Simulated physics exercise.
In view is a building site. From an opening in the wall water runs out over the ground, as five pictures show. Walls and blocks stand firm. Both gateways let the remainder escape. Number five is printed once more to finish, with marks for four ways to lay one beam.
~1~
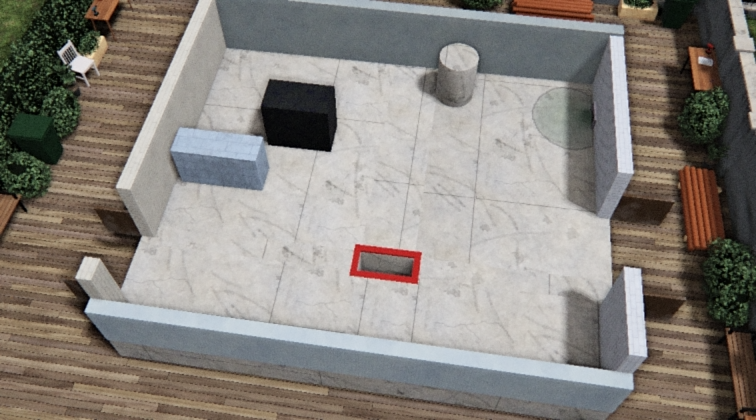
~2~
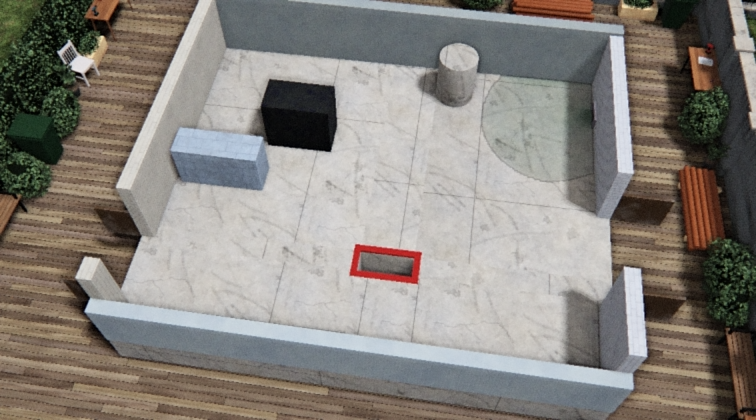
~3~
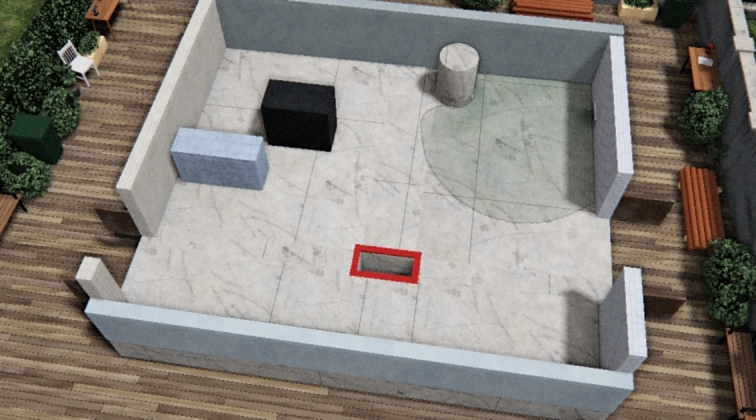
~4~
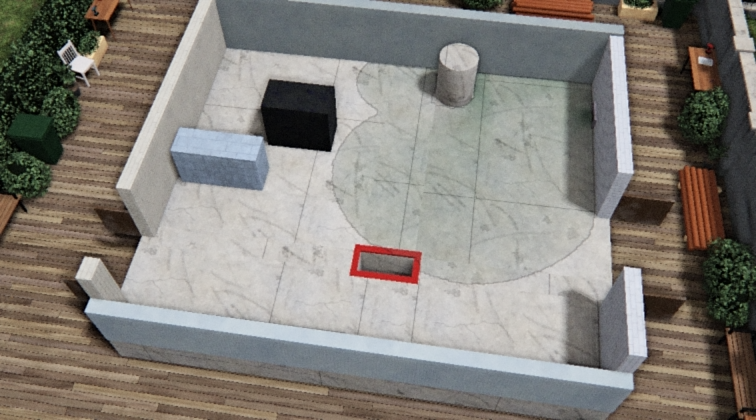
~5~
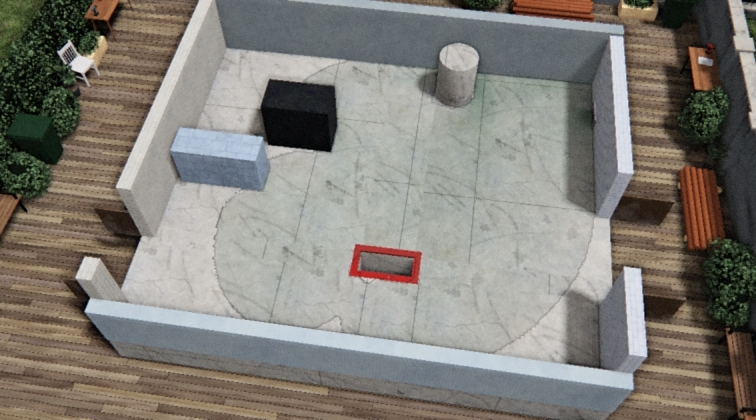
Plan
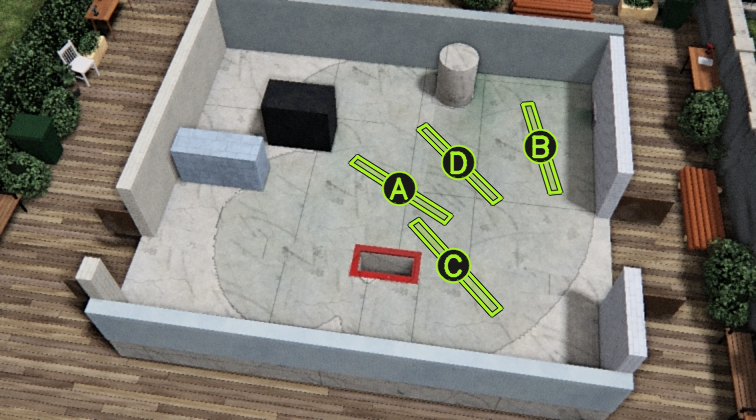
Shallow greenish water spreading from the right side across a walled concrete floor, passing a cylinder and reaching a red-rimmed gully.
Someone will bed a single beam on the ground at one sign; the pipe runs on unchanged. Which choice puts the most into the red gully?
The best place is B.
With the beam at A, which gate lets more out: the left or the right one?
The left gate.
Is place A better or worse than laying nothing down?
Worse.
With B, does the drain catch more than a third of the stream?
No.
In lime, A from (354, 159) to (447, 219); B from (527, 103) to (555, 192); C from (414, 222) to (496, 311); D from (422, 127) to (497, 200).
With A, about 6 % of the stream goes into the red gully, about 85 % out by the gates.
With B, about 14 % of the stream goes into the red gully, about 83 % out by the gates.
With C, about 8 % of the stream goes into the red gully, about 88 % out by the gates.
With D, about 5 % of the stream goes into the red gully, about 87 % out by the gates.
